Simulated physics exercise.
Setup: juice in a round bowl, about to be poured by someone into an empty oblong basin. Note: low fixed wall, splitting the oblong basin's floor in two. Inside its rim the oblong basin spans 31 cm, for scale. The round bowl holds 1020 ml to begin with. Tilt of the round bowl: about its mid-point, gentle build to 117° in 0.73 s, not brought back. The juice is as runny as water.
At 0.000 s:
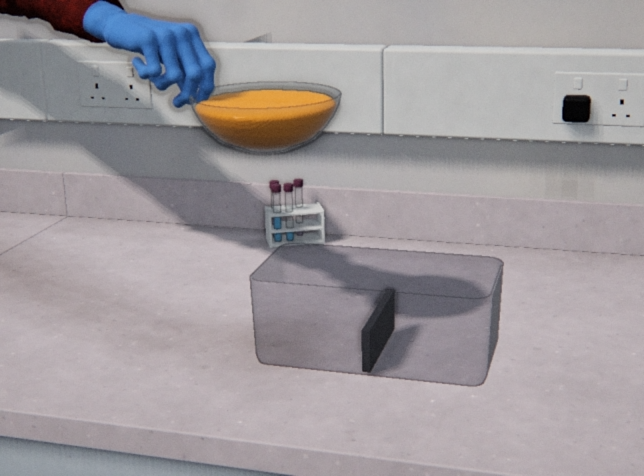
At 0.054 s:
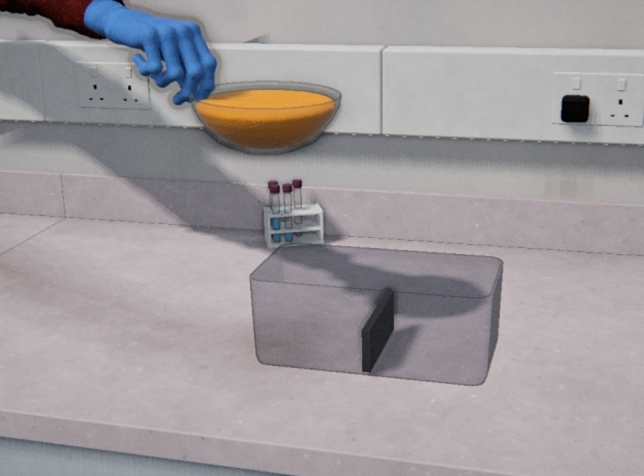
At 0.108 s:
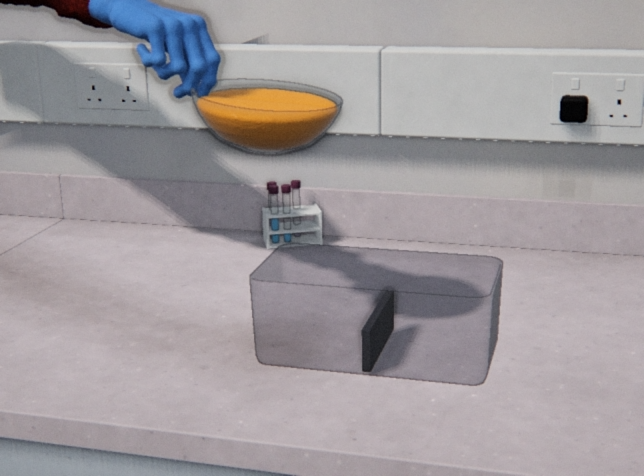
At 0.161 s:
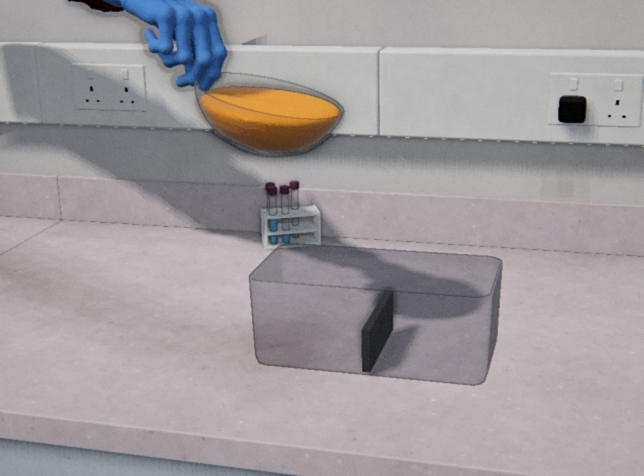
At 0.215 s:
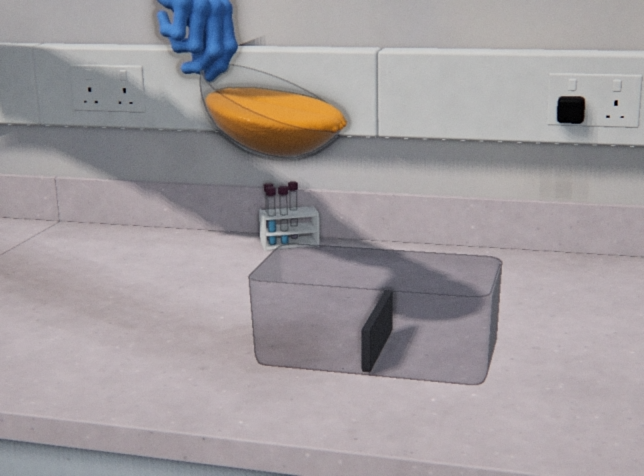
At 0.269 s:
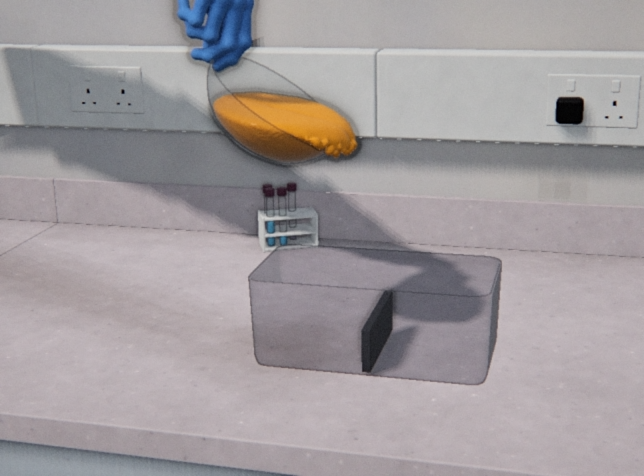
A blue-gloved hand holds a clear round bowl of orange juice above a pale pinkish worktop, seen from slightly above, against a wall with white sockets. Below sits an empty, see-through oblong basin with a dark upright divider, and a small white rack of capped tubes stands behind it. The hand tilts the bowl rightward, gently then more steeply, until juice bulges over its right lip, while the view drifts very slightly.
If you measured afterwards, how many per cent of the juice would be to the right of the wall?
About 48 out of 100.
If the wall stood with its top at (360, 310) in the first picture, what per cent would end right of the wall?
With the wall placed like that, close to 70 per cent.
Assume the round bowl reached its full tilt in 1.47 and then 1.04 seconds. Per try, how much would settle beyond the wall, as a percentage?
Some 70 and 60 per cent, in that order.
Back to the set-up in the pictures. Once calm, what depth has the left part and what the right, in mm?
Around 20 mm deep on the left, around 24 mm deep on the right.
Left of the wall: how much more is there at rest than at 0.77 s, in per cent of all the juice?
8 %.
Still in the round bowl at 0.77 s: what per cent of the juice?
Near 0 percent, more or less.
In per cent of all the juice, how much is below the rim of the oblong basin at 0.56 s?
I'd put it near 66 percent.
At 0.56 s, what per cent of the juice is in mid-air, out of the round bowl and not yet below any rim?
Share: Roughly 32 per cent.
Then, 0.56 s in, the tilt is 102° and 1 per cent is still to pour, 12 is left of the wall and 53 right of it.
Then, 0.77 s in, the tilt is 117° and 0 per cent is still to pour, 33 is left of the wall and 38 right of it.
Then, 0.99 s in, the tilt is 117° and 0 per cent is still to pour, 40 is left of the wall and 48 right of it.
Then, 1.23 s in, the tilt is 117° and 0 per cent is still to pour, 41 is left of the wall and 48 right of it.
Finally, 41 per cent lies left of the wall, 48 right of it and 11 outside.
